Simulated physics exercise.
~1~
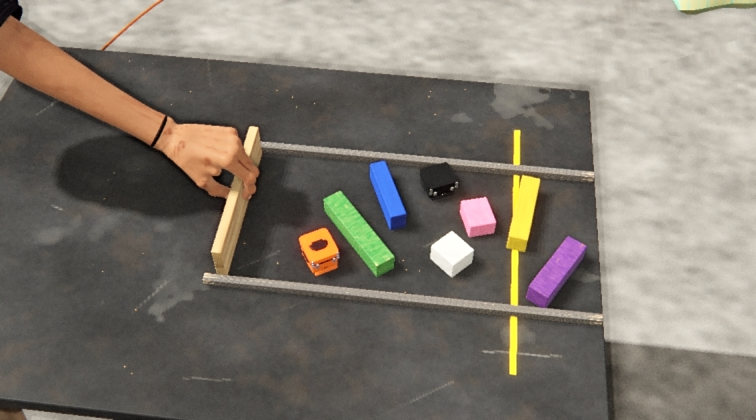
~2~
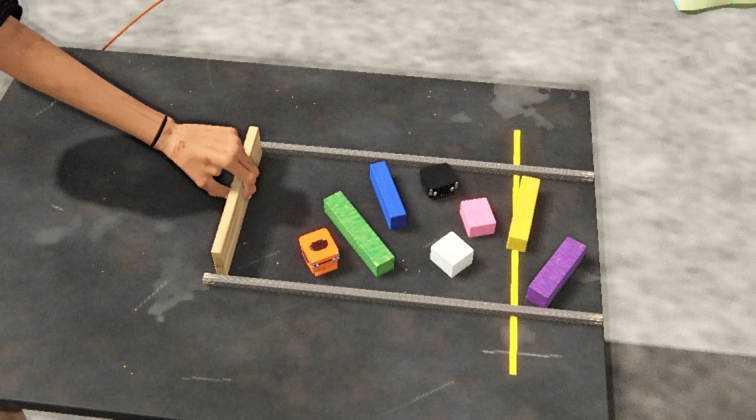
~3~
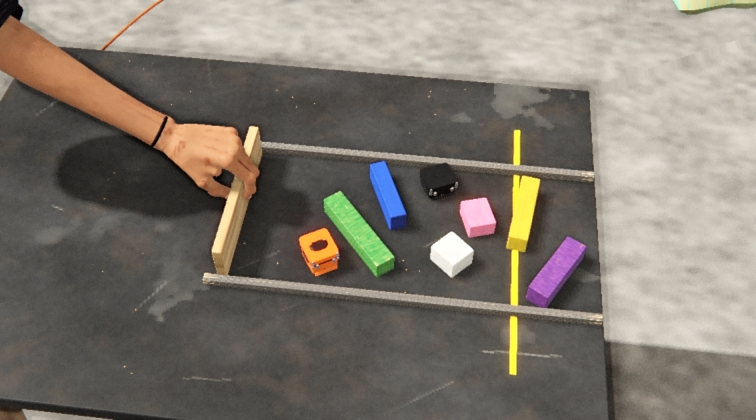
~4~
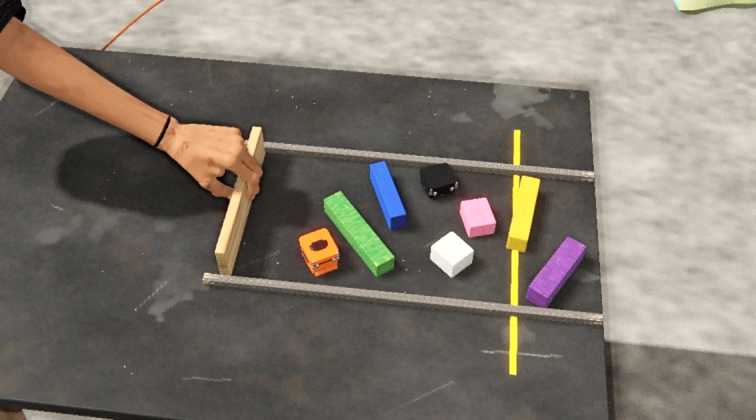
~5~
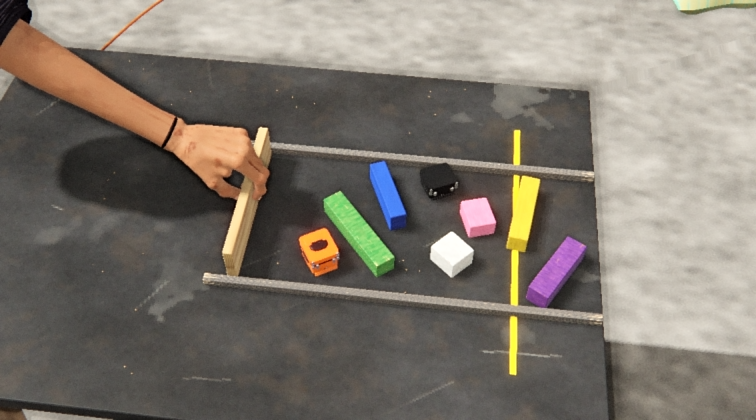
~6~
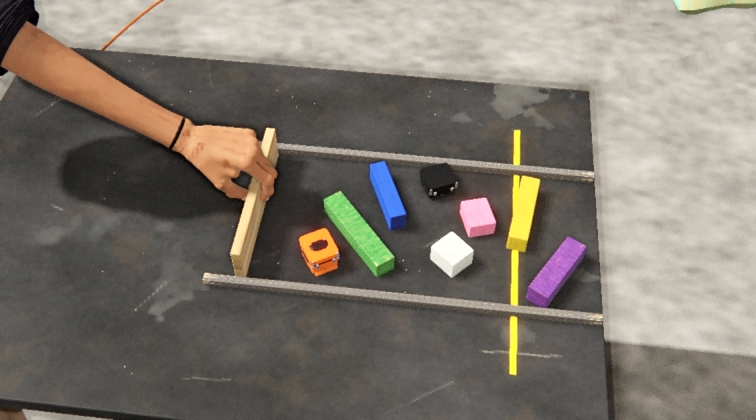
A hand reaching in from the left slides a pale wooden board slightly to the right between two thin rails on a dark, scuffed tabletop, seen from above at an angle by a still camera. Ahead of it lie an orange case, green and blue bars, a black case, pink and white blocks, a yellow bar over yellow tape, and a purple bar near the right edge. The board rests at first, then creeps toward the orange case, while the pieces stay in place.
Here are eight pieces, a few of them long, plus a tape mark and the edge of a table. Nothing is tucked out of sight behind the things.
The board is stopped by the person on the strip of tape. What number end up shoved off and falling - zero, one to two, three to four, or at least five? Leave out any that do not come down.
After the push, none have dropped.
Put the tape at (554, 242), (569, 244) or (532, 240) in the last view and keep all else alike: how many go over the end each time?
Try 1: 4; try 2: 5; try 3: 2.
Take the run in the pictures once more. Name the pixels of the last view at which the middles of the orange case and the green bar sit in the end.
The orange case ends at (530, 281) and the green bar at (547, 255).
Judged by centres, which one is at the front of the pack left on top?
The purple bar.
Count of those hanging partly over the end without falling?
2, I think.
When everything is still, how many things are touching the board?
Looks like 3 of them, all told.
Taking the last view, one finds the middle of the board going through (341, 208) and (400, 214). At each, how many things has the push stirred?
Up to then 2, and up to the other point 5.
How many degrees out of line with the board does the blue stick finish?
About 25 degrees.
A little later, none off yet; purple bar at rest near (557, 272); yellow bar at rest near (524, 213); pink block at rest near (478, 218).
When it is over, the number that fall off is zero.
